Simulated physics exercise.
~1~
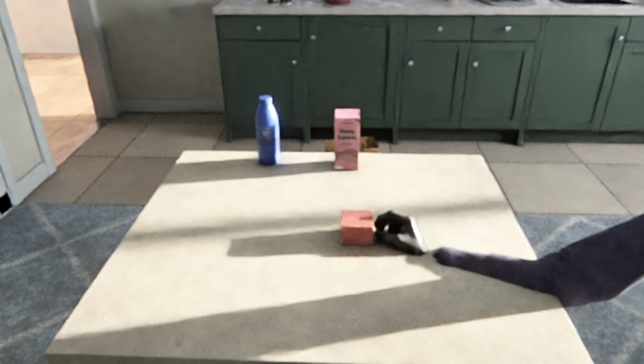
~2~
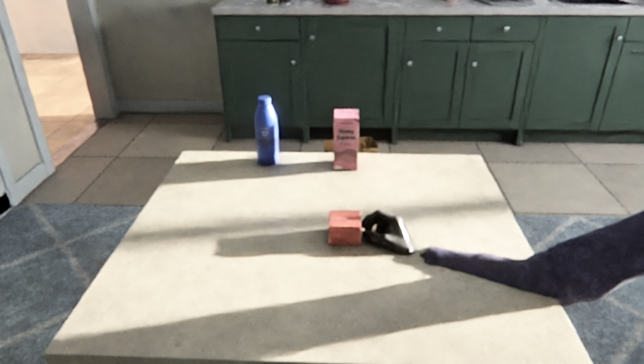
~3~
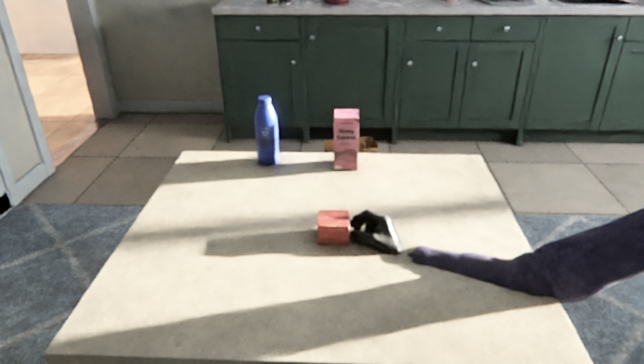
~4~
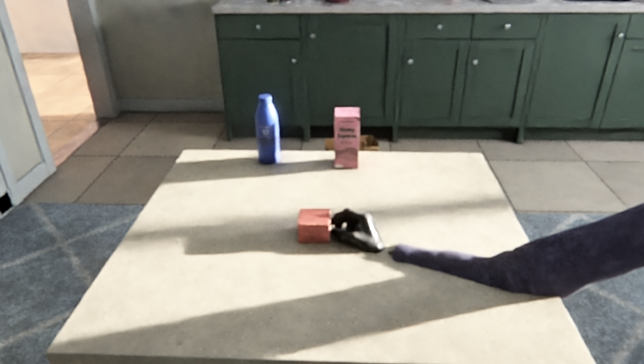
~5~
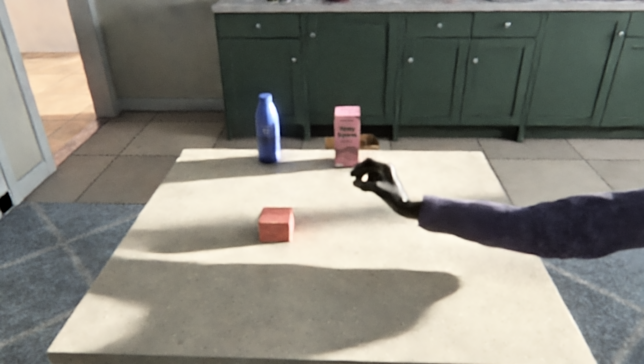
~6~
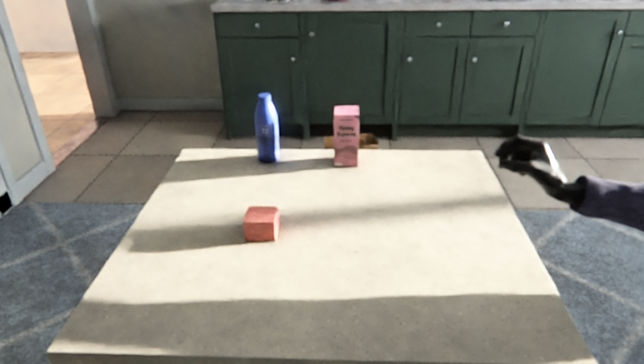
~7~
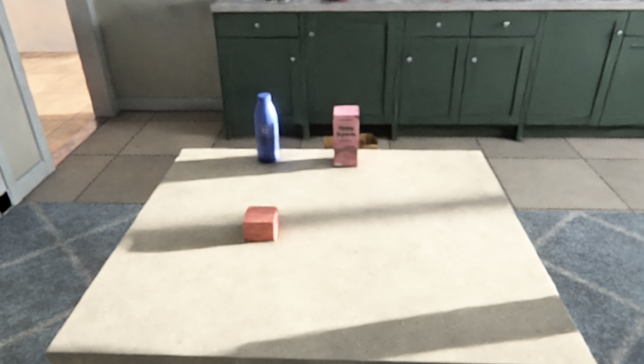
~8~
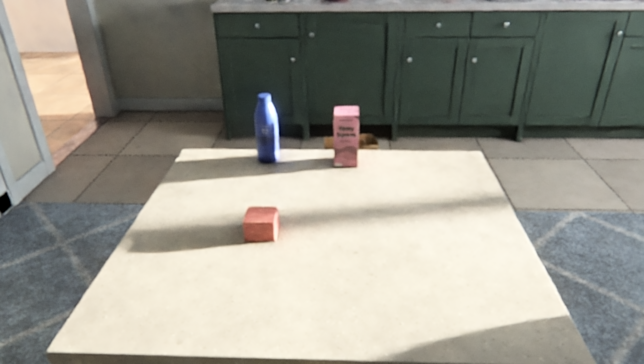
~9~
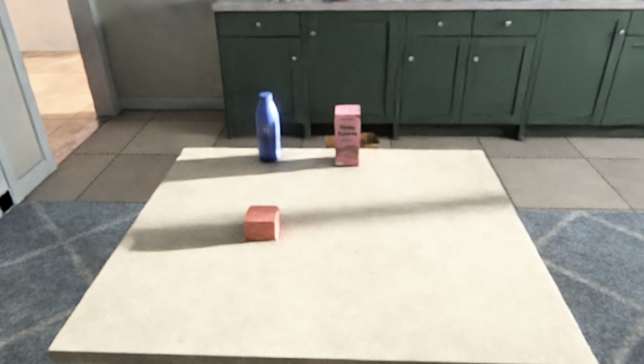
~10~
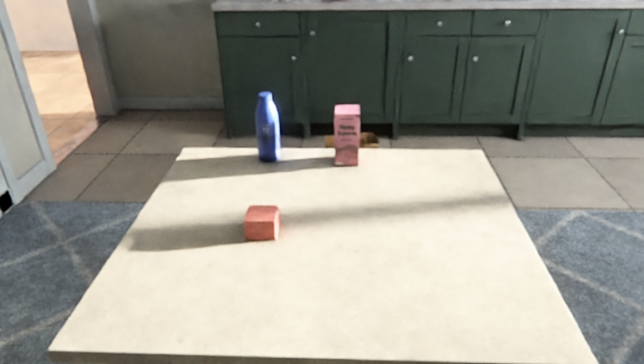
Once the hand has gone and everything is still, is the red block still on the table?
Yes, the red block is still on the table, resting to the left of where it started.
